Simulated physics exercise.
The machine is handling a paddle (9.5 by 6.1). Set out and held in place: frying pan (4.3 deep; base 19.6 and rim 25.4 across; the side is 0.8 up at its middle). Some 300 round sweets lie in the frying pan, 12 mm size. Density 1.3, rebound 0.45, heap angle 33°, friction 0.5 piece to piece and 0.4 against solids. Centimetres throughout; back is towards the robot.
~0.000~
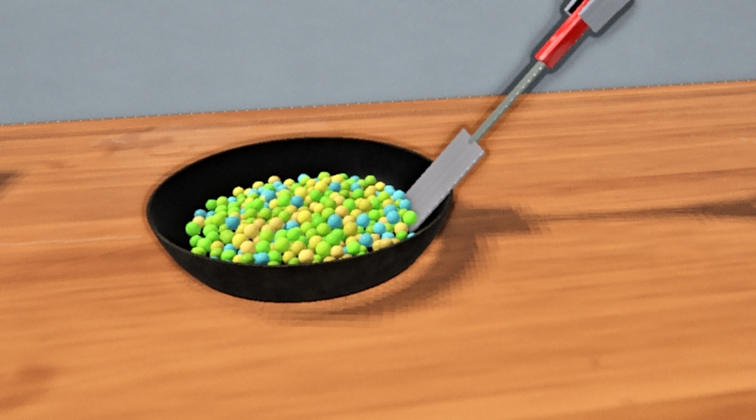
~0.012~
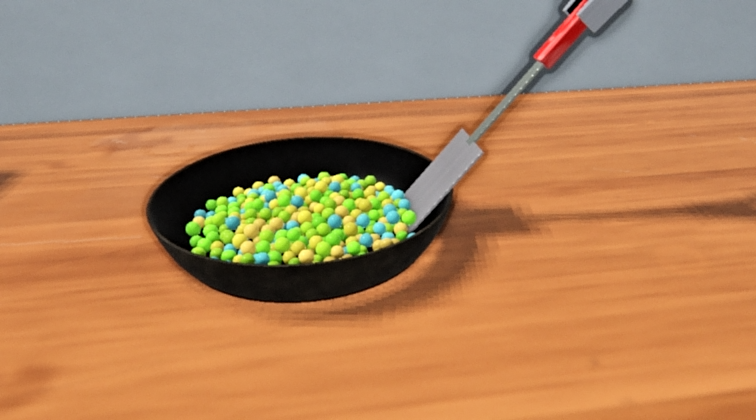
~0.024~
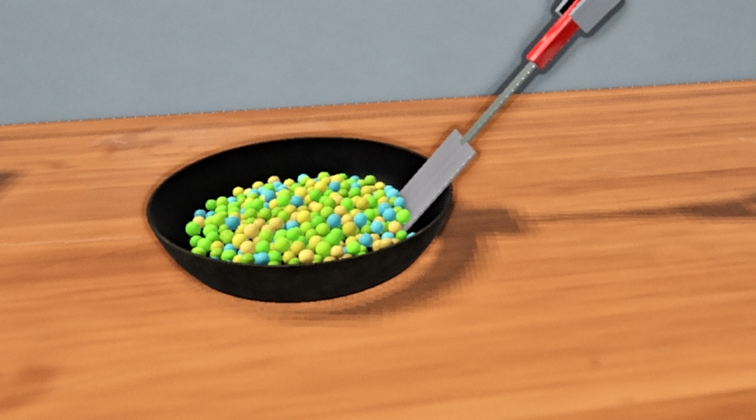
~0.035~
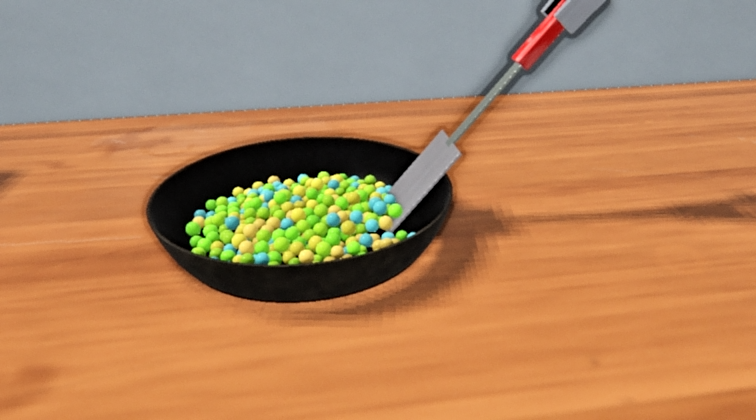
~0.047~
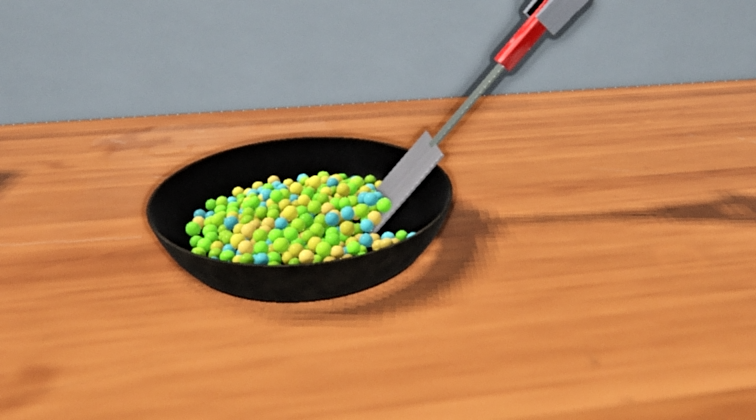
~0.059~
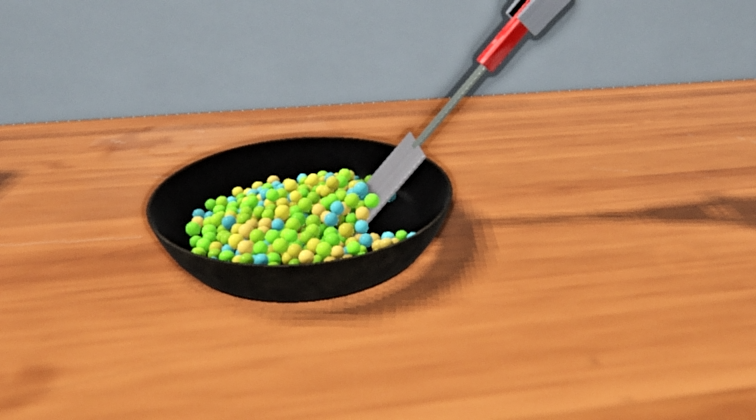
A grey paddle on a thin rod with a red collar, held by a machine partly seen at the top right, slants down into a black frying pan on a wooden surface before a grey-blue wall, viewed from slightly above. Small green, yellow and blue balls fill the pan. The paddle barely moves at first, then slides slowly left, pushing the nearest balls into a heap and baring the pan's right side, while the camera stays still.
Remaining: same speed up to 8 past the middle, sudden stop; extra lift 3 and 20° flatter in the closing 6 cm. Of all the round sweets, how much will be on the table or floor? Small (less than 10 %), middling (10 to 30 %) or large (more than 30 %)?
On the table or floor the share is middling, 10 to 30 %.
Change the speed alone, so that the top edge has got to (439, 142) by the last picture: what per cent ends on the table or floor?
About 5 per cent.
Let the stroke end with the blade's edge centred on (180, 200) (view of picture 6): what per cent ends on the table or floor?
Some 25 per cent.
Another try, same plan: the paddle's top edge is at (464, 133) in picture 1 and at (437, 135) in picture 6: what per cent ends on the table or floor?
Some 0 per cent.
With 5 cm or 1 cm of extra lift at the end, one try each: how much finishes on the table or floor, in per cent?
About 15 and 5 per cent.
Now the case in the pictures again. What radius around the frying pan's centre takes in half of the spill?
Roughly 44 cm.
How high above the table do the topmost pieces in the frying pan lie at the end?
Some 4.0 cm.
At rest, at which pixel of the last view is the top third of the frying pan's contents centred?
Near (216, 209).
After 0.09 s, sloping 49°, highest piece 7 above the table; 305 in the frying pan.
After 0.12 s, sloping 44°, highest piece 8 above the table; 305 in the frying pan.
After 0.33 s, sloping 29°, highest piece 5 above the table; 259 in the frying pan, 43 on the table or floor, 3 on the blade or in flight.
After 1.38 s, sloping 29°, highest piece 4 above the table; 259 in the frying pan, 46 on the table or floor.
At rest, 259 in the frying pan, 46 on the table or floor. That is 15 % on the table or floor.
